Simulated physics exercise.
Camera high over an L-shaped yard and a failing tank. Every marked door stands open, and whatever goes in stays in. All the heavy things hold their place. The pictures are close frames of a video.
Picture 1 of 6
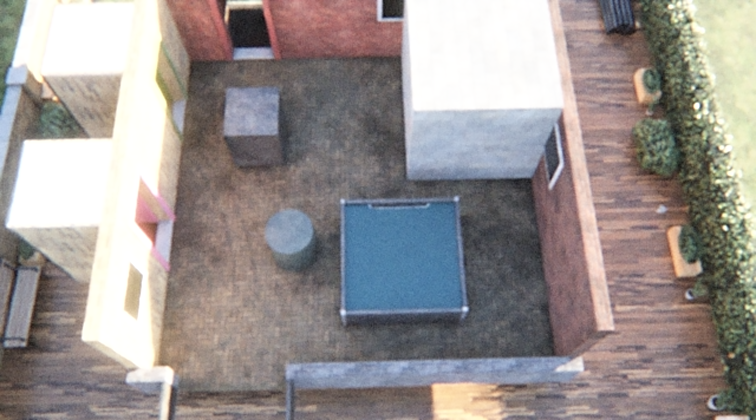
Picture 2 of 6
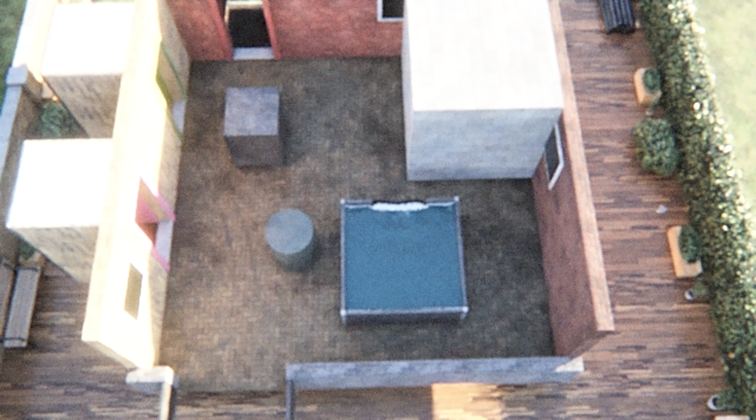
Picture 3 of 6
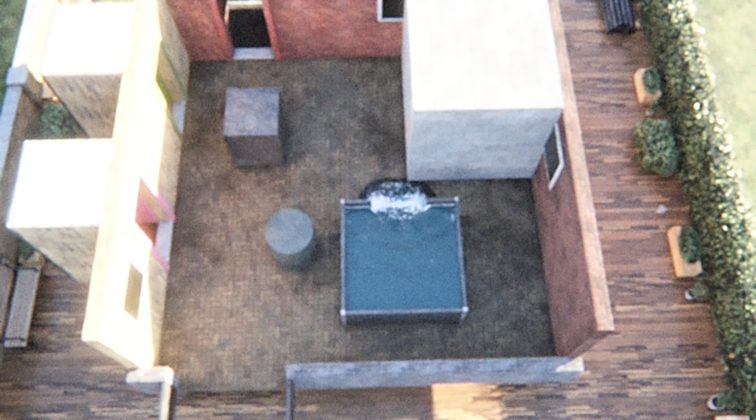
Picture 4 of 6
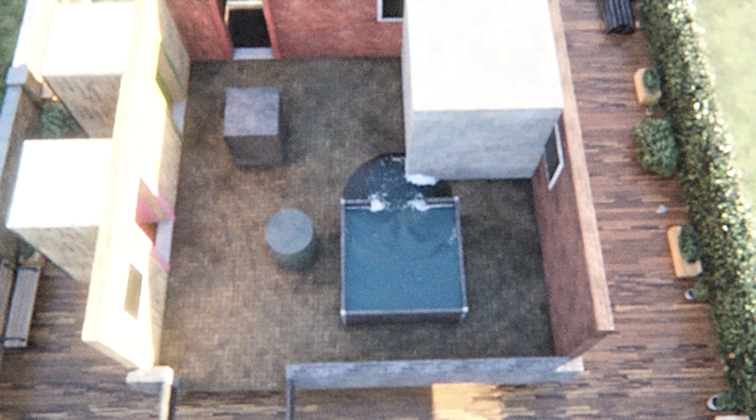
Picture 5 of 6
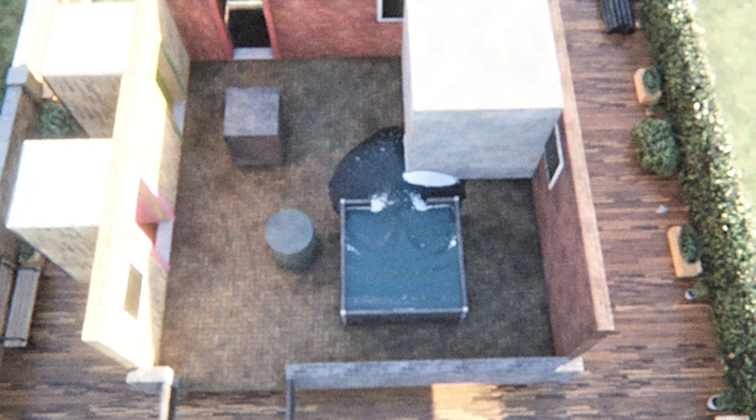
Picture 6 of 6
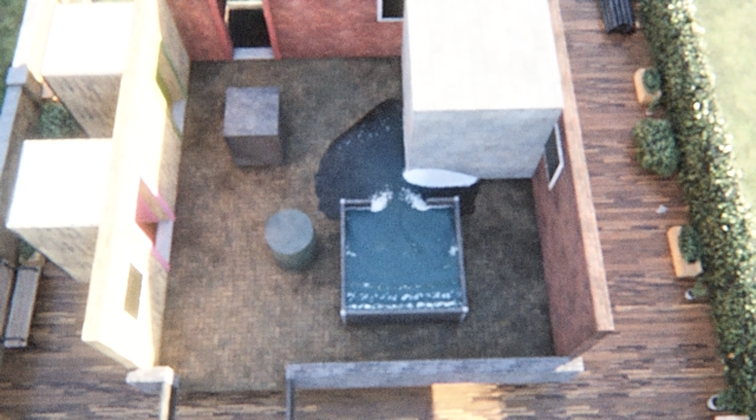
In this clip, seen from high above a walled yard, water in an open tank starts still, then pours out through the far side and spreads in a widening dark patch across the paving beside a pale block.
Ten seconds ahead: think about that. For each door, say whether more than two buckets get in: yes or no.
Pink door: No; green door: Yes; red door: Yes.
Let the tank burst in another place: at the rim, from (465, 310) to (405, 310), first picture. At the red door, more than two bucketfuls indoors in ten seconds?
The red one stays within it.
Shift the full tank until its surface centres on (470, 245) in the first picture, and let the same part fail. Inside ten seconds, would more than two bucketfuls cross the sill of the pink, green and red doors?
Pink door: Misses the threshold. Green door: Misses the threshold. Red door: Misses the threshold.
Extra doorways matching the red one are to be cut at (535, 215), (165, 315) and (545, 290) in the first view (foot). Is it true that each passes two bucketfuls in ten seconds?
One after the other: Takes more, is under, is under.
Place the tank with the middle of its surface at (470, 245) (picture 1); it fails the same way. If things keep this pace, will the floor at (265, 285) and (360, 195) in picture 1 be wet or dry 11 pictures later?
Spared, soaked.
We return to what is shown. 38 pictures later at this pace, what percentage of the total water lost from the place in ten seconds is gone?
By then, close to 30 % of it.
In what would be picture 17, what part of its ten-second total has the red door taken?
Roughly 0 per cent.
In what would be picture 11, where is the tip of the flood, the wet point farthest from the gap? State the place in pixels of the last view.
I reckon the front has reached (331, 62) by then.
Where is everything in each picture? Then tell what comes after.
Still water in the open tank at (402, 255), in the first picture.
The front is at a hidden place, out from the gap on the open tank's far side, in the second picture.
The front is at (370, 187), out from the gap on the open tank's far side, in the third picture.
The front is at (384, 158), out from the gap on the open tank's far side, in the fourth picture.
Water pours out on the open tank's far side and has run to (392, 129), in the fifth picture.
The front is at (391, 102), out from the gap on the open tank's far side, in the sixth picture.
A moment on, water covers 25 % of the floor; the pink door not reached, the green door not reached, the red door not reached.
Next, water covers 35 % of the floor; the pink door not reached, the green door not reached, the red door wet at the sill, nothing in.
Then, water covers 50 % of the floor; the pink door not reached, the green door wet at the sill, nothing in, the red door over two buckets in.
Later, water covers 80 % of the floor; the pink door wet at the sill, nothing in, the green door over two buckets in, the red door over two buckets in.
In the end, water covers 100 % of the floor; the pink door wet at the sill, nothing in, the green door far over two buckets in, the red door far over two buckets in.
